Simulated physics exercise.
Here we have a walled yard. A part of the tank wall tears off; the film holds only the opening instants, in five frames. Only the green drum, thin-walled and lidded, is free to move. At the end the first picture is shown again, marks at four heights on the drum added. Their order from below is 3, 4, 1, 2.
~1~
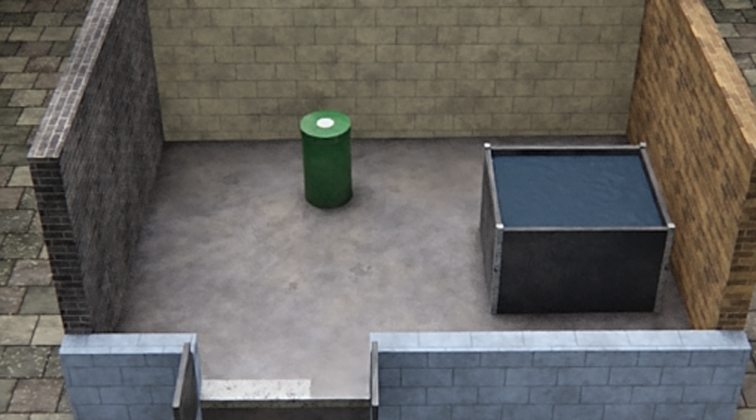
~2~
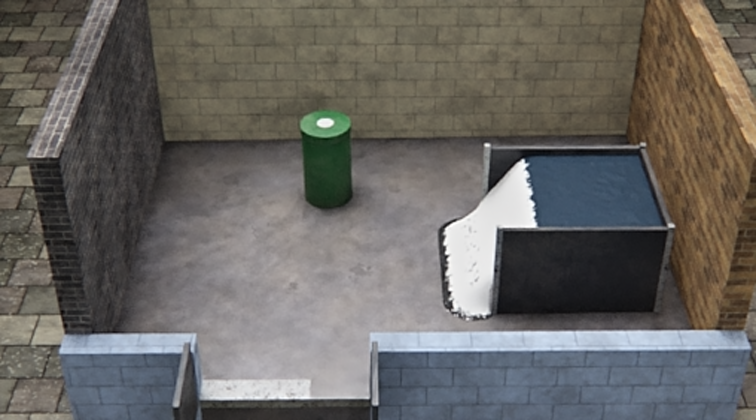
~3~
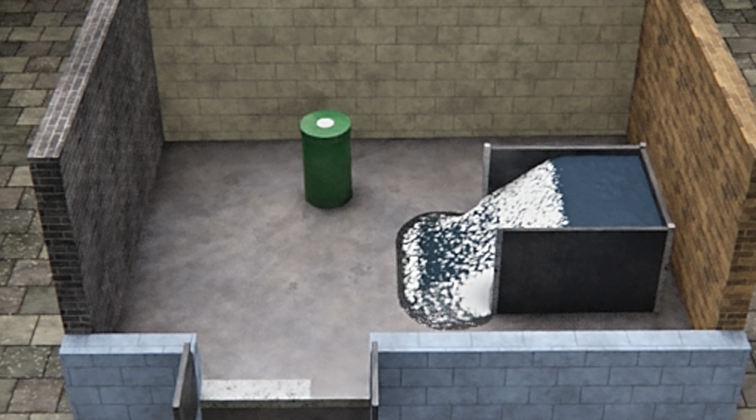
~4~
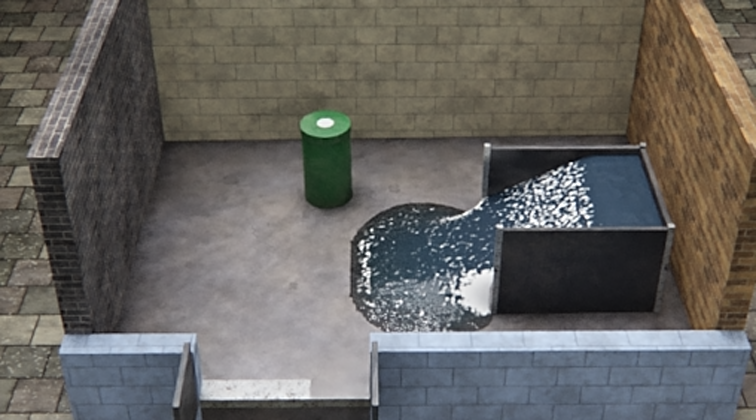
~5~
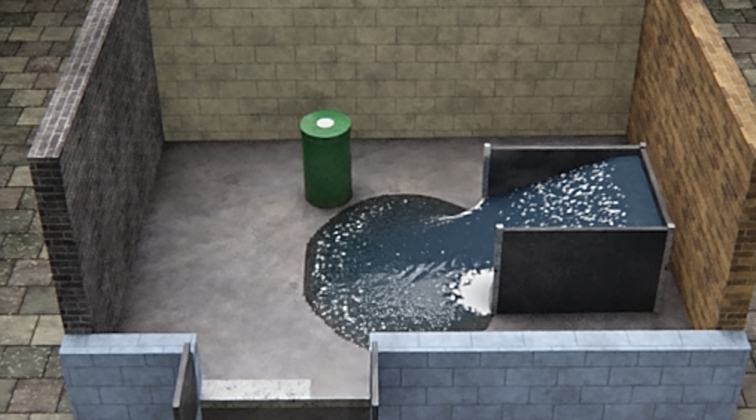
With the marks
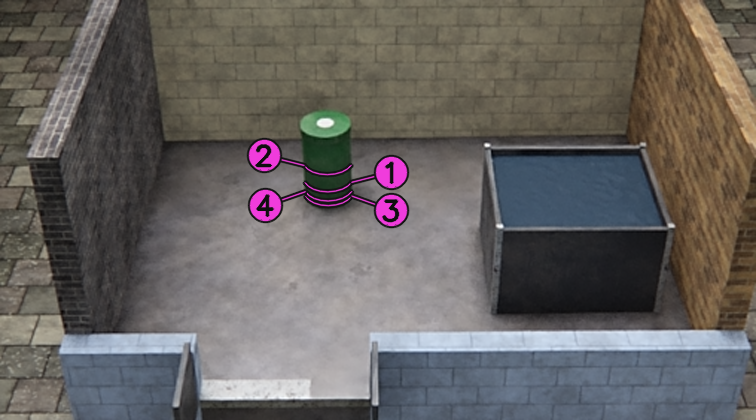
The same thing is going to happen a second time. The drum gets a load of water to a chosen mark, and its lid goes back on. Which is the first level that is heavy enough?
Take 2.
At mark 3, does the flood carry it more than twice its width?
Yes, clearly.
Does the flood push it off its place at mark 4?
Yes.
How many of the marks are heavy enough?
One of the four.
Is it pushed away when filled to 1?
Yes, that goes wrong.
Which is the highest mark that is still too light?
That is mark 1.
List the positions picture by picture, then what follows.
Lid of the green drum at (326, 124); tank full, its middle at (574, 193); open gate at (284, 337).
Water covers 3 % of the ground and is seen nearest the drum at (456, 222).
Water covers 7 % of the ground and is seen nearest the drum at (406, 233).
Water covers 12 % of the ground and is seen nearest the drum at (387, 214).
Lid of the green drum at (326, 124); water covers 18 % of the ground and is seen nearest the drum at (363, 204).
On the marked copy, 1 at (327, 191); 2 at (327, 174); 3 at (328, 205); 4 at (328, 200); from the bottom up 3, 4, 1, 2.
For mark 1, it is pushed about its own width away.
For mark 2, it does not move.
For mark 3, it is pushed about 3 times its own width away.
For mark 4, it is pushed about 3 times its own width away.
